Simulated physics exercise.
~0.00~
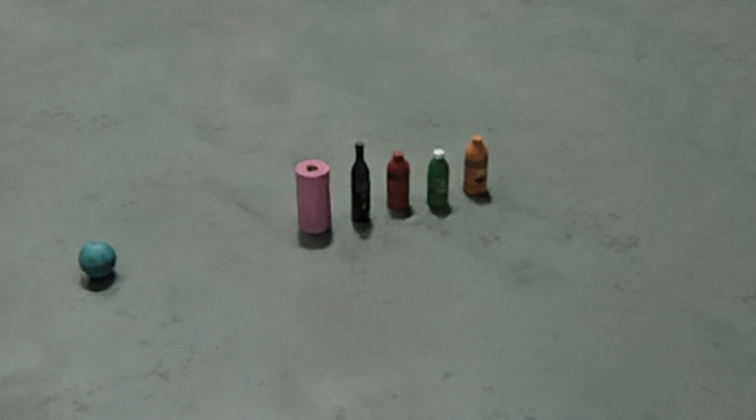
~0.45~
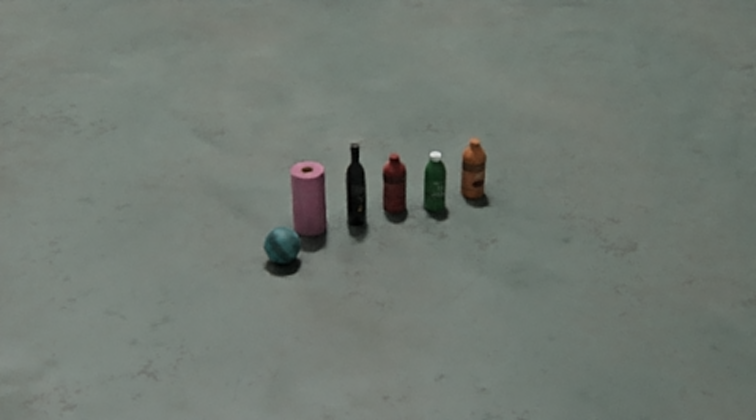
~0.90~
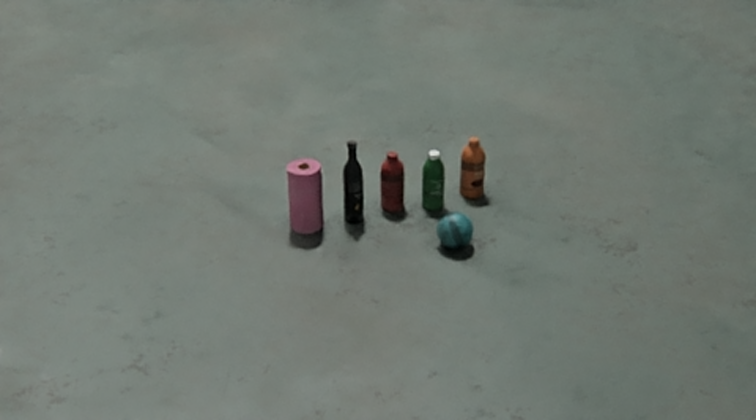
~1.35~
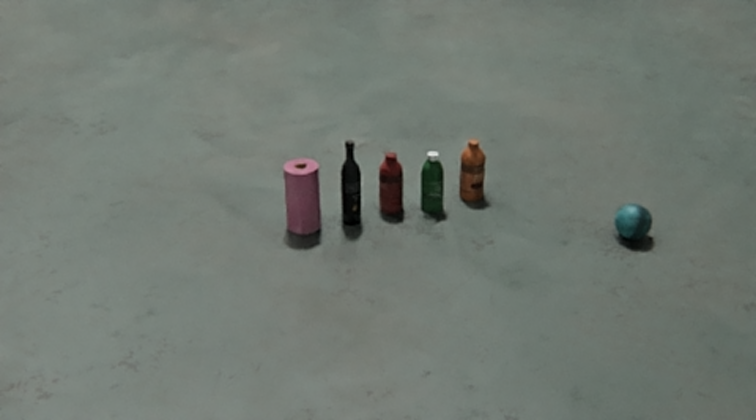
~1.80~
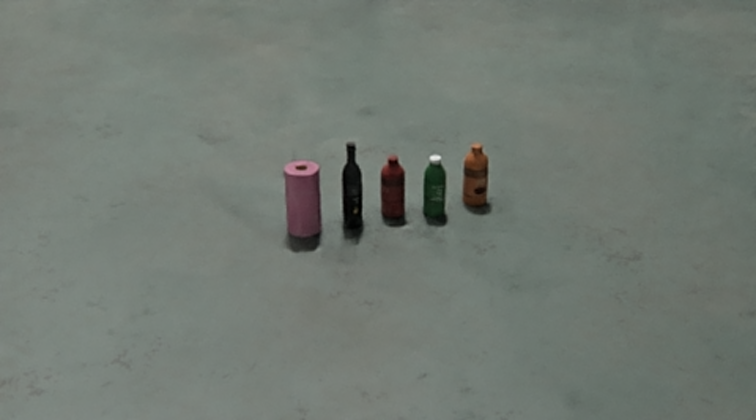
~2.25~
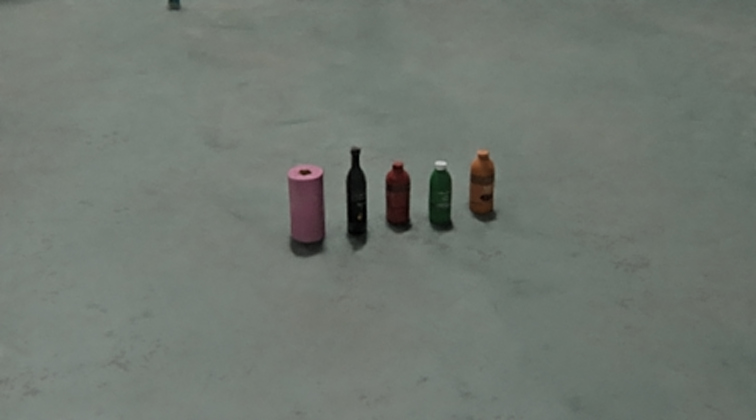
A pink roll stands at the left end of a short row on a grey, faintly stained floor, seen from above at an angle. To its right stand a slim black bottle, a red bottle, a green bottle with a white cap and an orange bottle. A turquoise ball begins alone at the far left, then rolls rightward across the floor. It passes in front of the roll and the bottles without knocking any over, continues into the open space on the right and leaves view. At the end, all five items remain upright in their row.
